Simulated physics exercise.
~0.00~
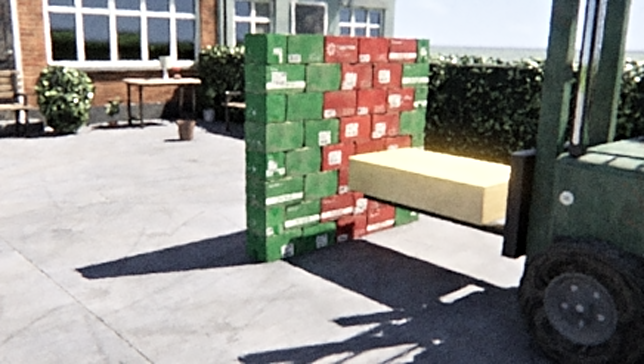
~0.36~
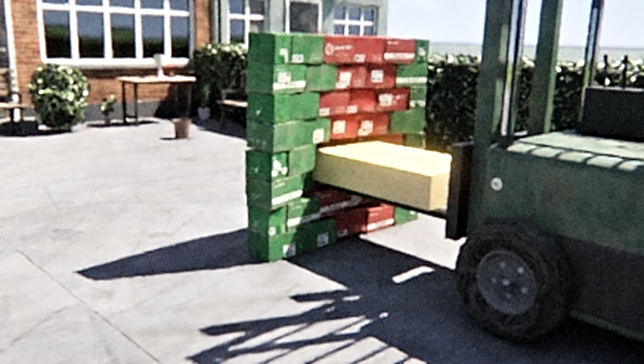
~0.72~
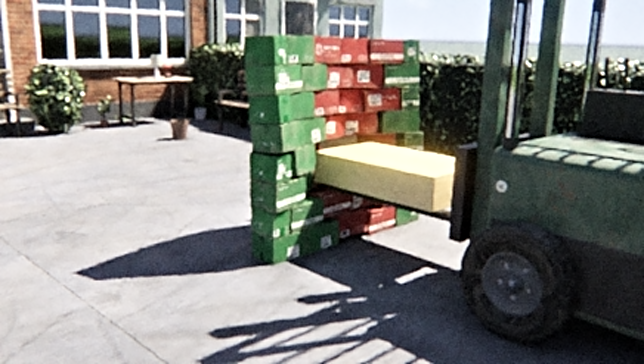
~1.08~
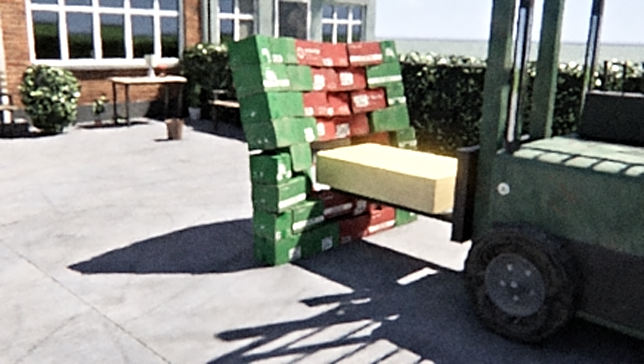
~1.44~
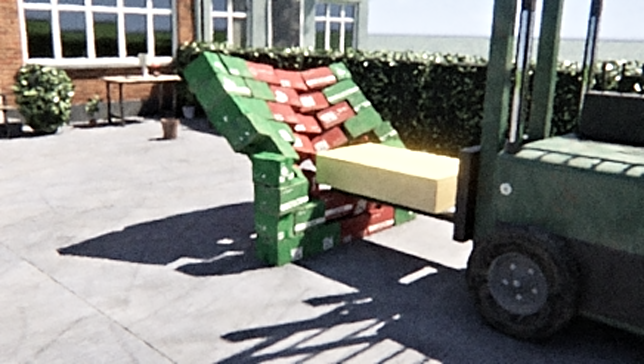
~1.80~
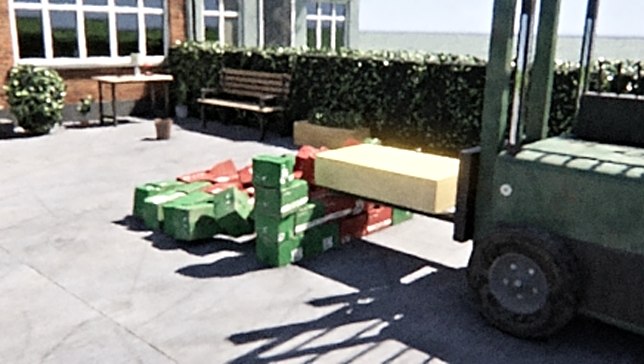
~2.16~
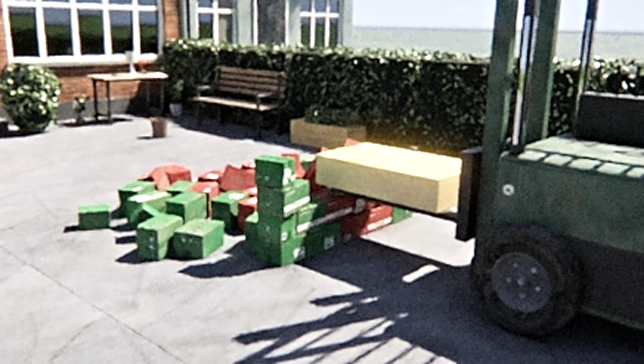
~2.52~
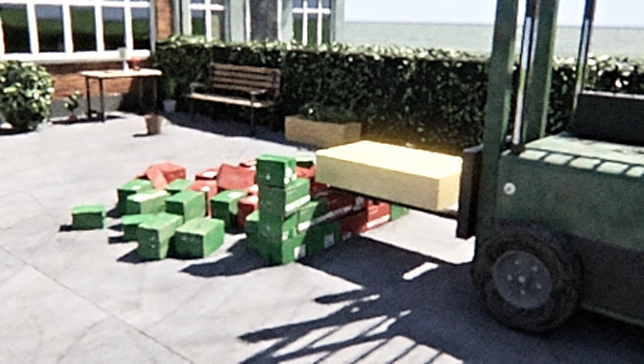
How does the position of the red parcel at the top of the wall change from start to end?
At the start it sits in the top row of the standing wall. By the end it has dropped down and to the left, and lies among the fallen parcels on the paving.
